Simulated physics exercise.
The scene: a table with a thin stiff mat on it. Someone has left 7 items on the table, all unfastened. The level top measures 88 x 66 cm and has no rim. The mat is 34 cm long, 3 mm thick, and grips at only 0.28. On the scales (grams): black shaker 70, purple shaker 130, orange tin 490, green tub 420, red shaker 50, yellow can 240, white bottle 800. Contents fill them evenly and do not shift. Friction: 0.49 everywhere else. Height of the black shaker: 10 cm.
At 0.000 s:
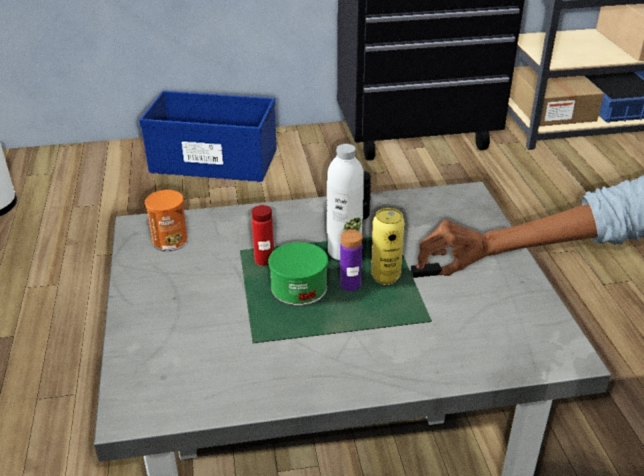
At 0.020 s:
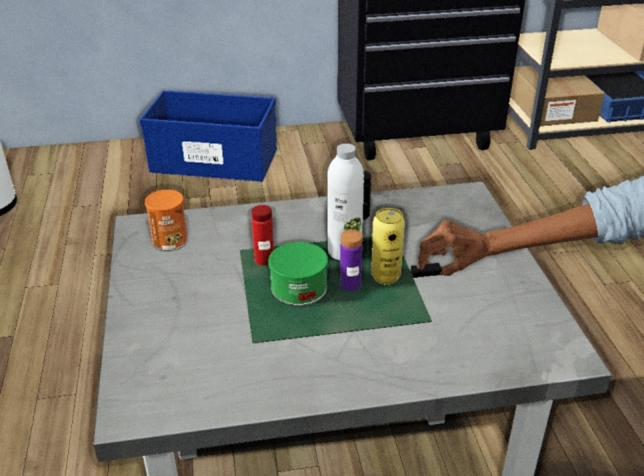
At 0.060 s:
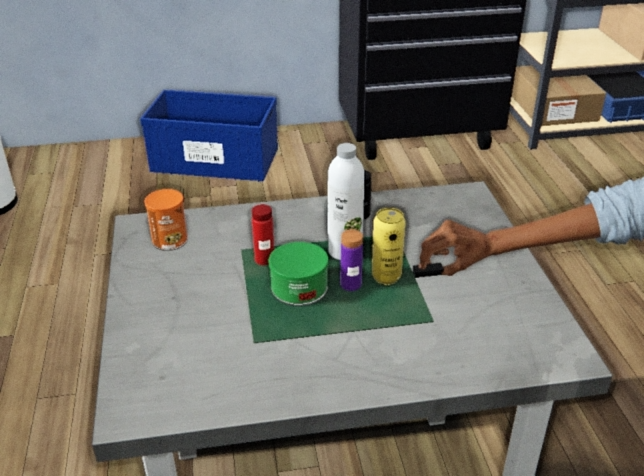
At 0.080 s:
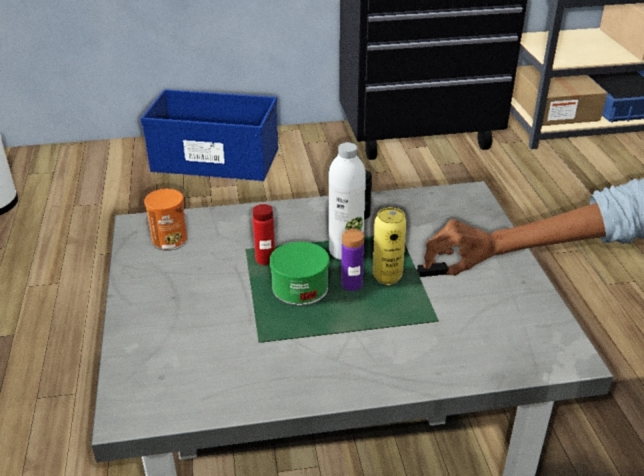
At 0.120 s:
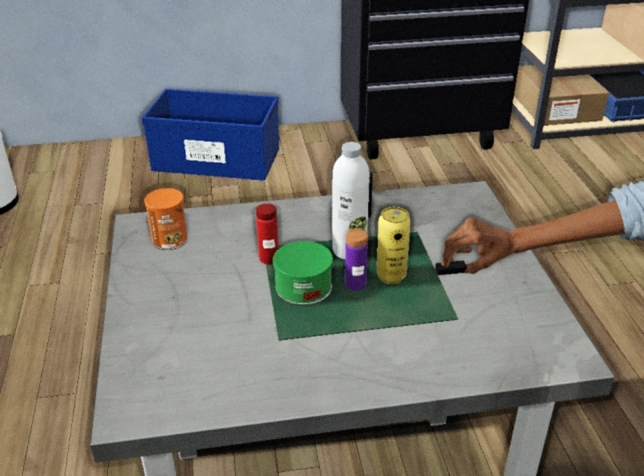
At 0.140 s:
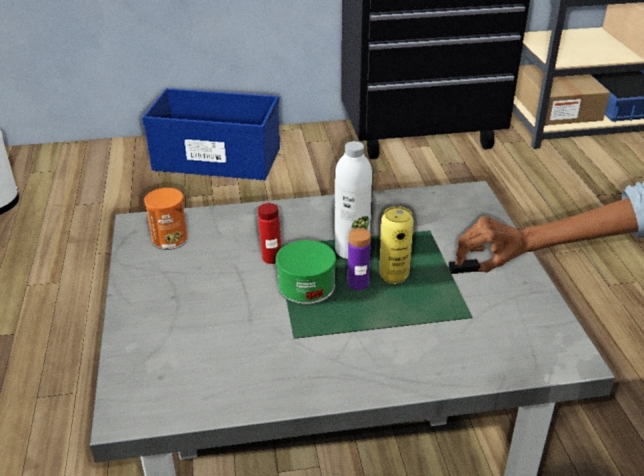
The clip opens on a hand gripping a dark piece at the right edge of a green mat, with a white bottle, green tub and other containers grouped there, all still. The hand then pulls the mat rightward, and it slides beneath the group, which shifts only slightly right; the orange tin stays put.
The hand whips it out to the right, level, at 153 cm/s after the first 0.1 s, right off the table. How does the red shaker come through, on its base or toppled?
The red shaker is still upright.
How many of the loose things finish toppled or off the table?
That comes to 3.
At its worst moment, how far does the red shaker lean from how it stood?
About 12°.
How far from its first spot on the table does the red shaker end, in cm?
Some 2 cm.
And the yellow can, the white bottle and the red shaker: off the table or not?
The yellow can ends off the table; the white bottle is still on the table; the red shaker ends on the table.
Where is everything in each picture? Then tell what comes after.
The first picture shows mat out by 0 cm; red shaker (263, 236).
The second picture shows mat out by 0 cm; orange tin (167, 221); green tub (299, 274).
The third picture shows mat out by 0 cm; yellow can (388, 247); white bottle (346, 202).
The fourth picture shows mat out by 1 cm; purple shaker (352, 260).
The fifth picture shows mat out by 5 cm; orange tin (167, 220); green tub (303, 273).
The sixth picture shows mat out by 8 cm; red shaker (270, 234); yellow can (396, 246).
By 0.34 s, mat out by 38 cm; red shaker tilted 12° near (281, 233); yellow can tilted 5°; purple shaker tilted 6°.
By 0.54 s, mat out by 69 cm; red shaker tilted 6° near (271, 234); purple shaker on its side; white bottle tilted 35°.
By 0.94 s, mat out by 85 cm; yellow can now off the table; red shaker 2 cm from its spot near (273, 234); purple shaker on its side.
When it is over (2.7 s), off the table and tipped over, yellow can; lying over on the table, purple shaker and white bottle; not toppled but over 6 cm from the start, green tub; the other 3 within 6 cm of the start. End places, in pixels of the last picture, red shaker near (274, 235).
